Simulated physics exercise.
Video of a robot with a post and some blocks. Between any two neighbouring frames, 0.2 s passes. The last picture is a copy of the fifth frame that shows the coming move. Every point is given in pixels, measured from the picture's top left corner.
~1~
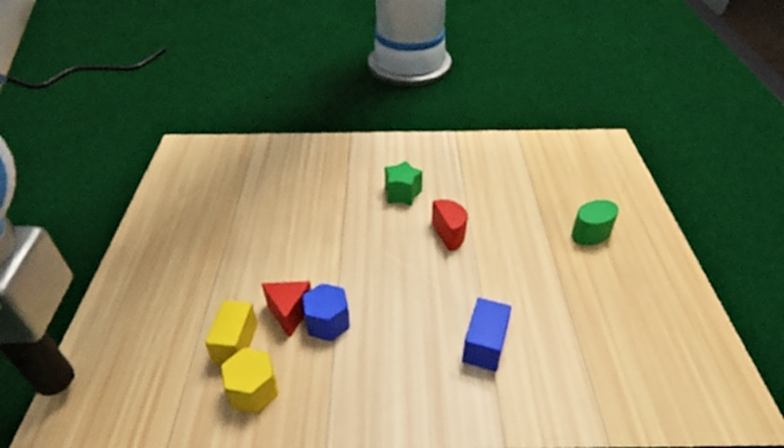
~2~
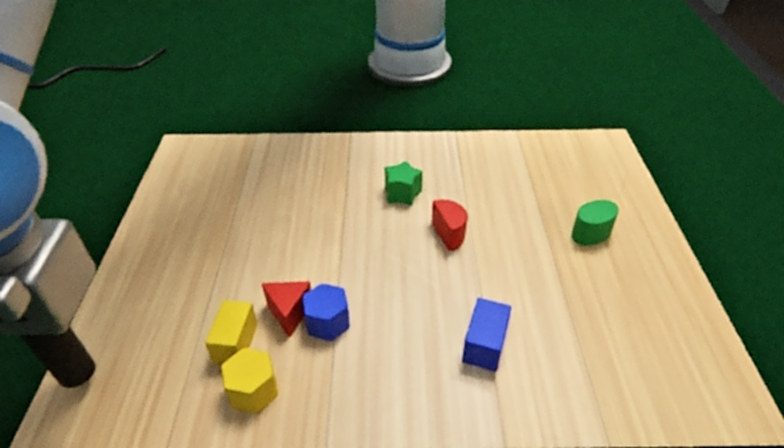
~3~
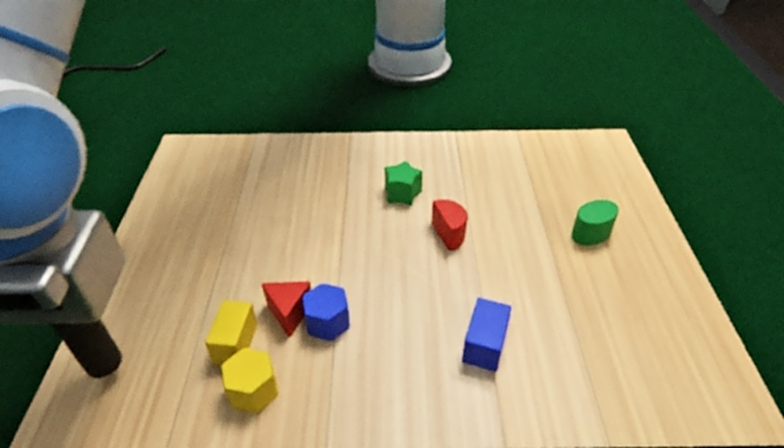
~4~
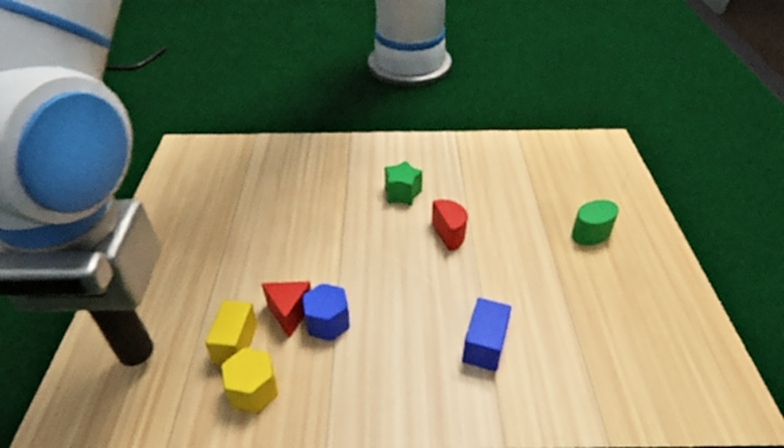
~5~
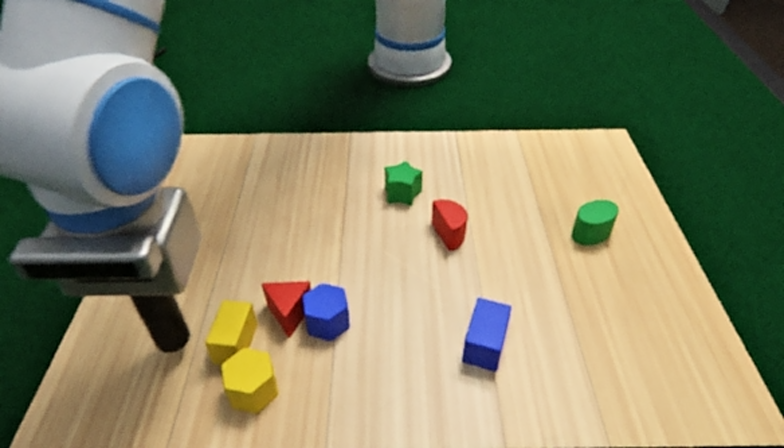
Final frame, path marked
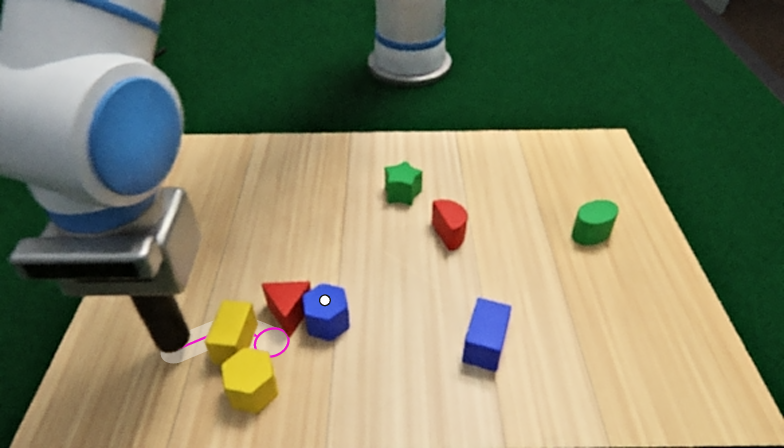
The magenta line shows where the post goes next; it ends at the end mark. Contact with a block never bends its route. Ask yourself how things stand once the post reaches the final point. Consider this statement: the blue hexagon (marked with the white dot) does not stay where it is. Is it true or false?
Verdict: False.
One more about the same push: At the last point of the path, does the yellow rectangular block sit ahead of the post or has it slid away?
That block remains ahead.
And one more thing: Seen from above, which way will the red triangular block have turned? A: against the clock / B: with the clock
Letter A.
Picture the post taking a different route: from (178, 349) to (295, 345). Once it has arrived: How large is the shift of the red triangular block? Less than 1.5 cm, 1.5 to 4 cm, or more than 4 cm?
It ends 1.5 to 4 cm away.
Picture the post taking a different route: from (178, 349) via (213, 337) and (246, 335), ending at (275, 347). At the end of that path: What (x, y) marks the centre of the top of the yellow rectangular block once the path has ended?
My prediction: (299, 335).
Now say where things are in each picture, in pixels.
In the first frame, post's lower end at (56, 380); yellow rectangular block at (229, 322); yellow hexagon at (247, 369); red triangular block at (285, 293); blue hexagon at (325, 300).
In the second frame, post at (77, 373); blocks still.
In the third frame, post at (104, 363); blocks still.
In the fourth frame, post at (136, 352); blocks still.
In the fifth frame, post at (173, 339); yellow rectangular block at (229, 322); yellow hexagon at (247, 369); red triangular block at (285, 293); blue hexagon at (325, 300).
Drawn move, from (178, 349) over (211, 335) and (244, 331) to (272, 342); the dot is on the blue hexagon.
The first path, step by step. Halfway along, post at (226, 320); yellow rectangular block at (248, 321), turned 25° clockwise.
At the end, post at (269, 332); yellow rectangular block at (290, 338), turned 35° clockwise; yellow hexagon at (255, 384), turned 30° clockwise; red triangular block at (290, 292), turned 20° anticlockwise; blue hexagon still.
